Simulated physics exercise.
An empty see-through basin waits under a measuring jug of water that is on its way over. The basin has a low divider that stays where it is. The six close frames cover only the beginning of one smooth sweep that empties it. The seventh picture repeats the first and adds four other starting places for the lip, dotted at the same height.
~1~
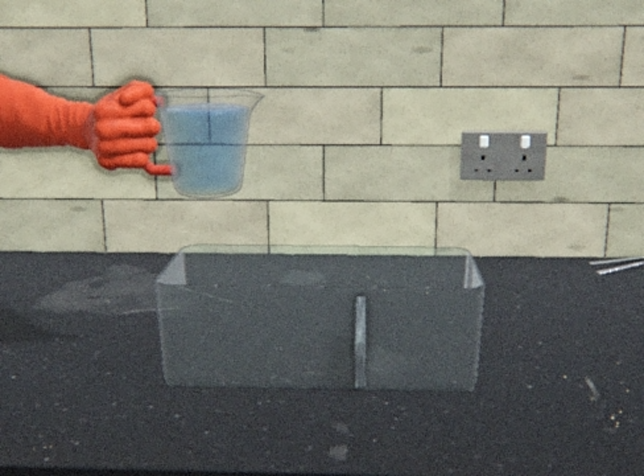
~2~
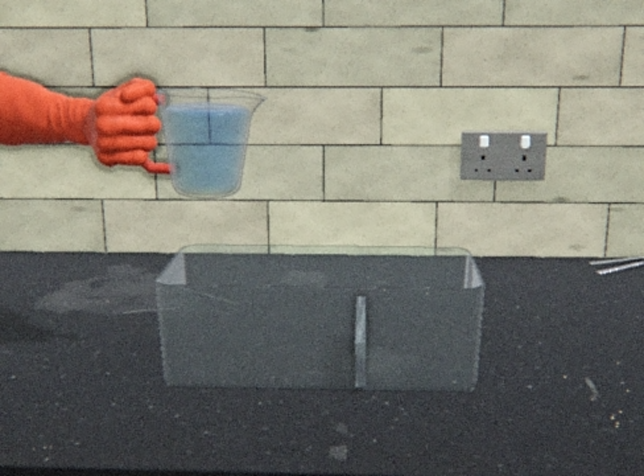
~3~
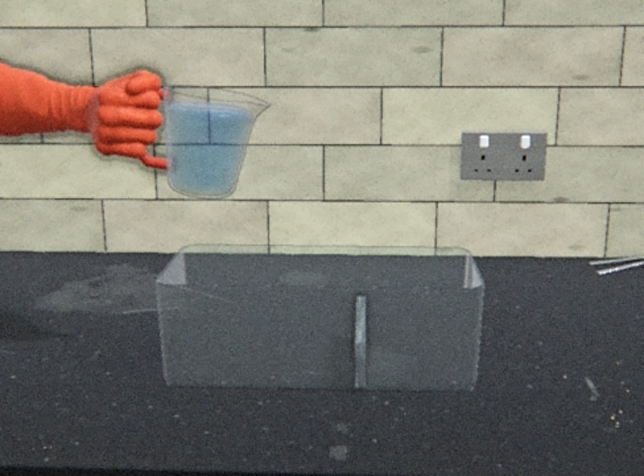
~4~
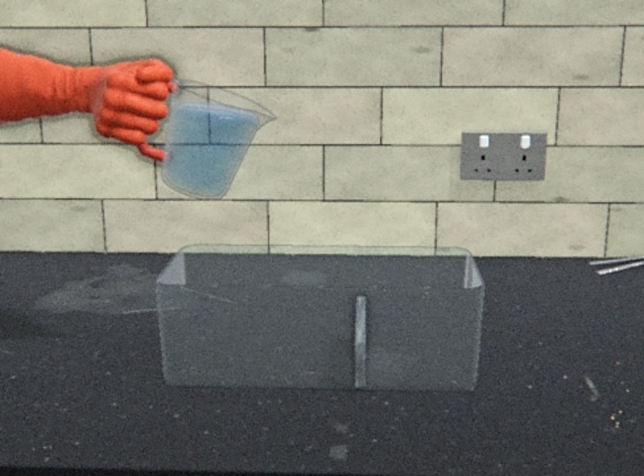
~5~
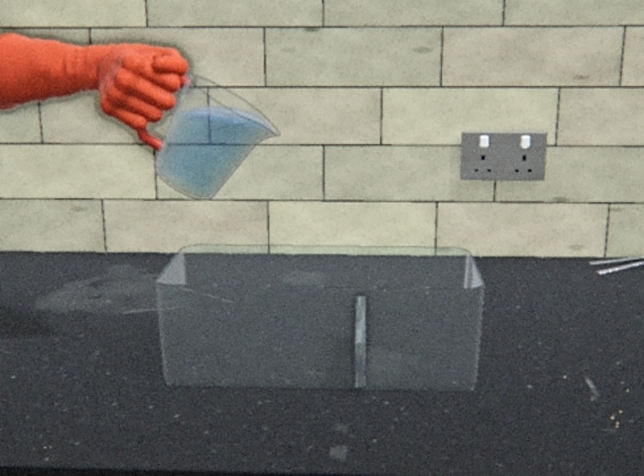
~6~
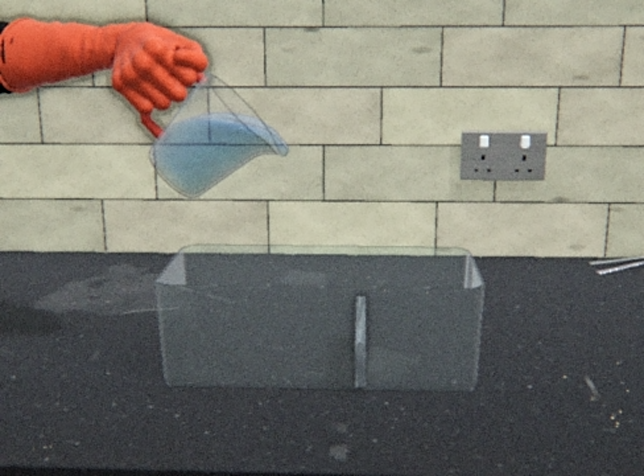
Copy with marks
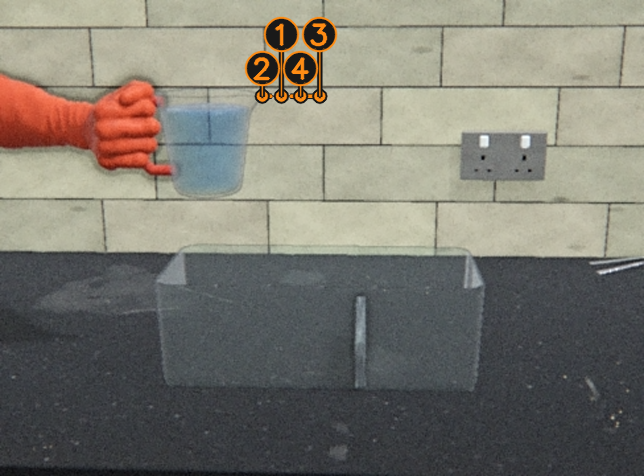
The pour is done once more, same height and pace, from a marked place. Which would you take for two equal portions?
3 works best here.
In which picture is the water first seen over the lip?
In picture 6.
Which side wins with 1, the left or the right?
The left side.
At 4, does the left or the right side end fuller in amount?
The left side.
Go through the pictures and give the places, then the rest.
The first picture shows upright, lip at (263, 96); basin from (165, 384) to (476, 389); top of the wall at (361, 317); nothing has left yet.
The second picture shows tipped about 2°, lip at (265, 98); nothing has left yet.
The third picture shows tipped about 9°, lip at (269, 105); nothing has left yet.
The fourth picture shows tipped about 19°, lip at (275, 117); nothing has left yet.
The fifth picture shows tipped about 32°, lip at (279, 134); nothing has left yet.
The sixth picture shows tipped about 47°, lip at (279, 153); water is over the lip, down to (283, 154).
In orange, 1 at (281, 96); 2 at (262, 96); 3 at (319, 96); 4 at (300, 96).
For dot 1, about 87 % ends left of the wall and 8 % right of it; 5 % is lost outside.
For dot 2, about 92 % ends left of the wall and 4 % right of it; 3 % is lost outside.
For dot 3, about 52 % ends left of the wall and 44 % right of it; 4 % is lost outside.
For dot 4, about 74 % ends left of the wall and 23 % right of it; 3 % is lost outside.
